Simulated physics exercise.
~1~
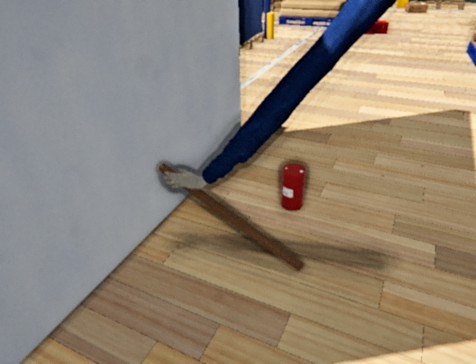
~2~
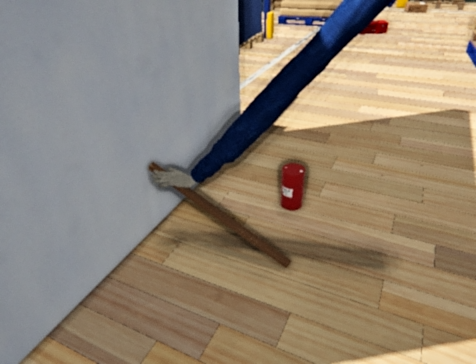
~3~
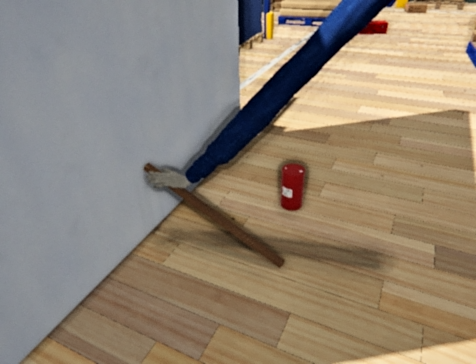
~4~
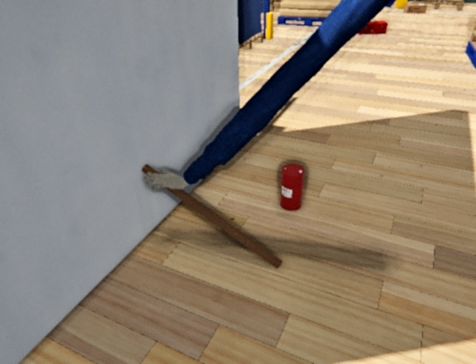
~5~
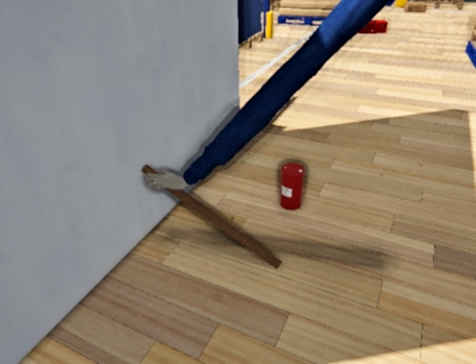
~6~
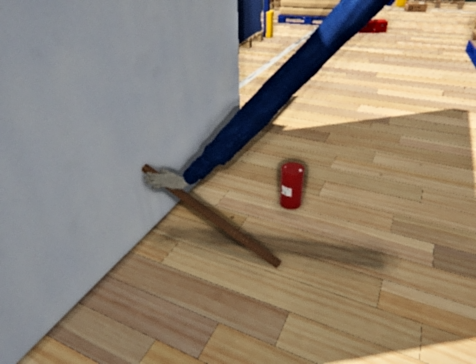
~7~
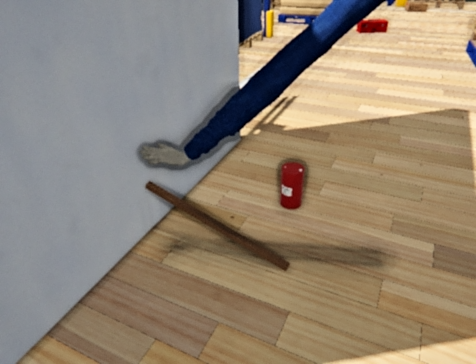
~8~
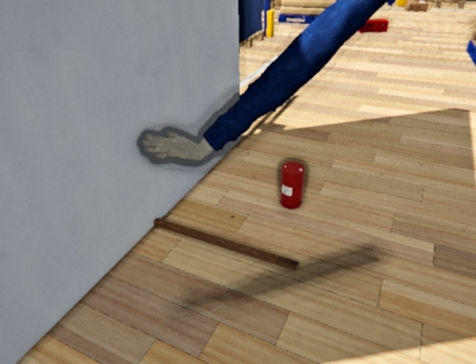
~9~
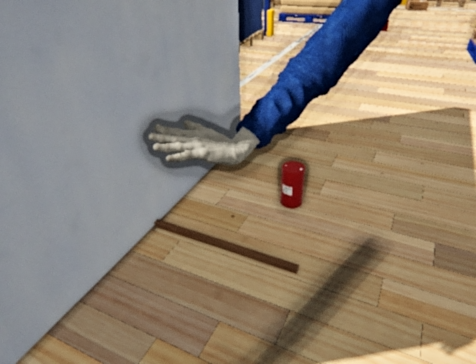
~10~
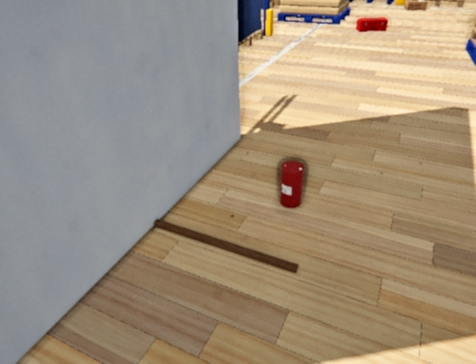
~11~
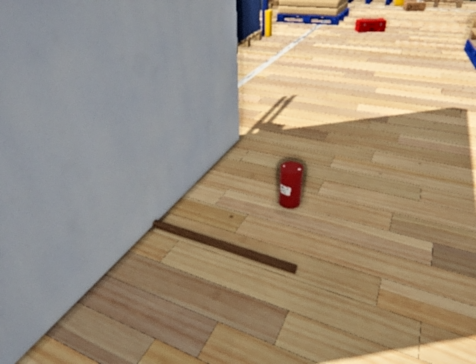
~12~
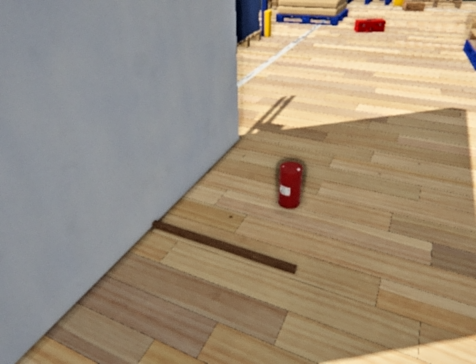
By a bare wall, a hand releases a leaning brown pole, which slides down flat.
